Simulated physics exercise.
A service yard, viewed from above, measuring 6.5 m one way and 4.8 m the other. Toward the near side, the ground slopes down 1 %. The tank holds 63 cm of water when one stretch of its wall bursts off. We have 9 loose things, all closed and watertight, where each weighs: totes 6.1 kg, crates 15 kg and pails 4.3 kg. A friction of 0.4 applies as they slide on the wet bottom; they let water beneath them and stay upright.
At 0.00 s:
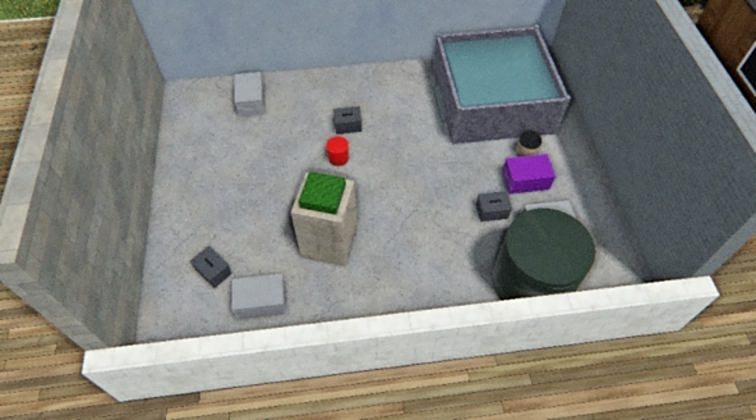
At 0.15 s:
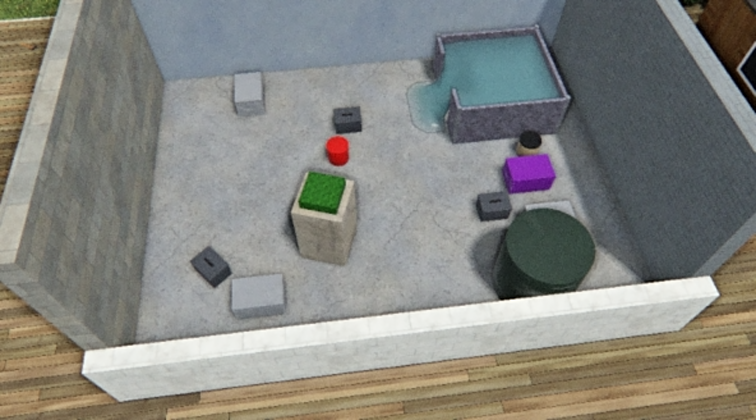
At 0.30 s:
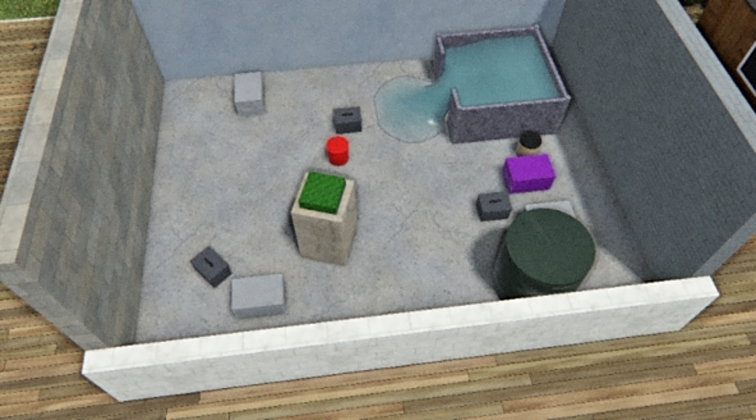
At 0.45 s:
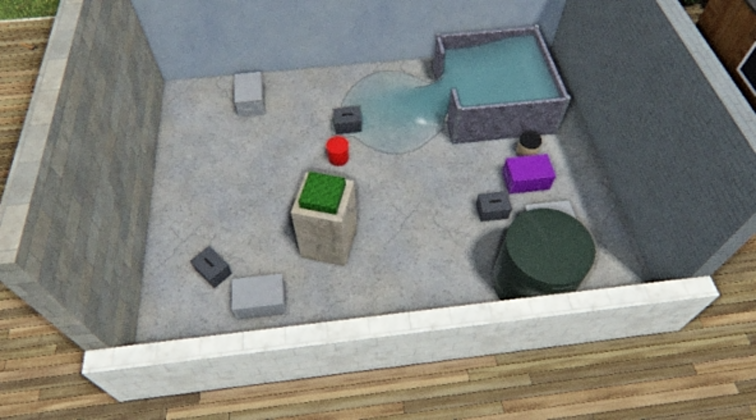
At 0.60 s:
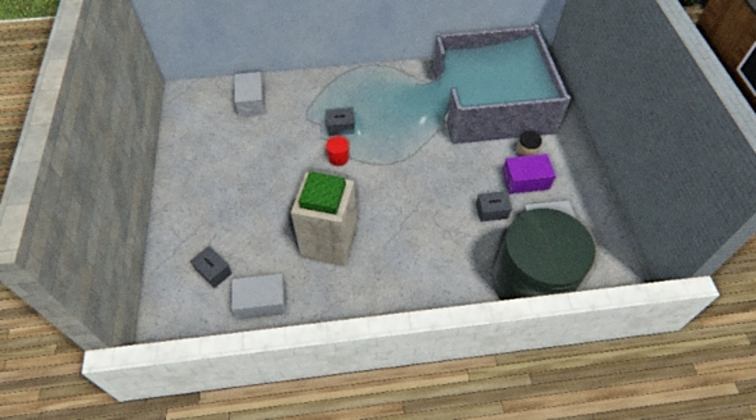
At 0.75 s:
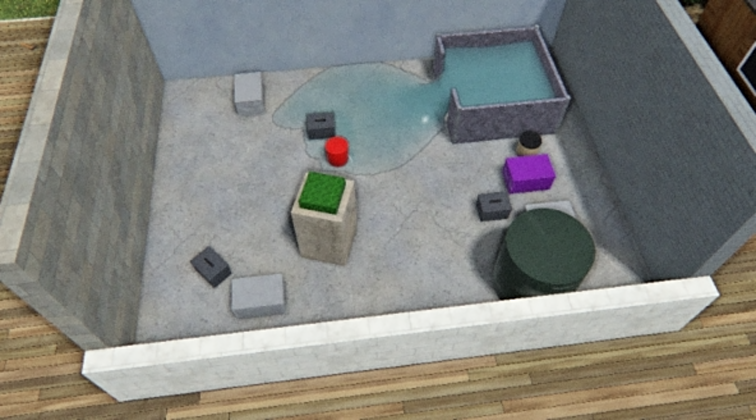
Water bursts through the left side of a stone tank at the upper right of a walled yard, seen from above by a still camera. A red pail, a green-topped block, a purple crate, a dark green drum and several grey boxes stand around the concrete floor. The pool spreads leftward and nearer, surrounding a dark box and pushing it left, then reaching around the unmoving red pail.
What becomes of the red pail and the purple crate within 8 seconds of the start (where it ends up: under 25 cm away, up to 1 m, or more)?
In the end, the red pail has travelled well away and the purple crate is essentially where it was.
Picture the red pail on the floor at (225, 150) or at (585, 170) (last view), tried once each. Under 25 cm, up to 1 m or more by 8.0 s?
Taken in turn, it is carried a long way and then stays almost motionless.
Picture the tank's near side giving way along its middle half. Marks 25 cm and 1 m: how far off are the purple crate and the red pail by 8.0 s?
Purple crate: Displaced far; red pail: Essentially stationary.
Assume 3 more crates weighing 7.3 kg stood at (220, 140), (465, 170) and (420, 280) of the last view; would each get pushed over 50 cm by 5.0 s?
In the order listed: Across the line; behind the line; behind the line.
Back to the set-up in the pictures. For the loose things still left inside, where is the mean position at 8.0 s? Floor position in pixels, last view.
The average lands around (470, 219).
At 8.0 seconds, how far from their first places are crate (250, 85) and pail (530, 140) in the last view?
Lab note - net shifts in order: 300 cm; 0 cm.
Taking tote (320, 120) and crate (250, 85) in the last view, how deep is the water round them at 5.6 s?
Roughly 14 and 7 cm.
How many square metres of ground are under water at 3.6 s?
Somewhere around 20 m2, roughly.
After 1.6 s the red pail is near (259, 218), 1.6 m from its start, aground; the purple crate is near (531, 167), 0.0 m from its start, aground; 0 afloat.
After 3.6 s the red pail is near (209, 301), 2.8 m from its start, aground; the purple crate is near (531, 167), 0.0 m from its start, aground; 3 afloat.
After 5.6 s the red pail is near (348, 281), 2.2 m from its start, afloat; the purple crate is near (531, 167), 0.0 m from its start, aground; 5 afloat.
After 8.0 s the red pail is near (436, 196), 1.6 m from its start, aground; the purple crate is near (534, 164), 0.1 m from its start, aground; 4 afloat.
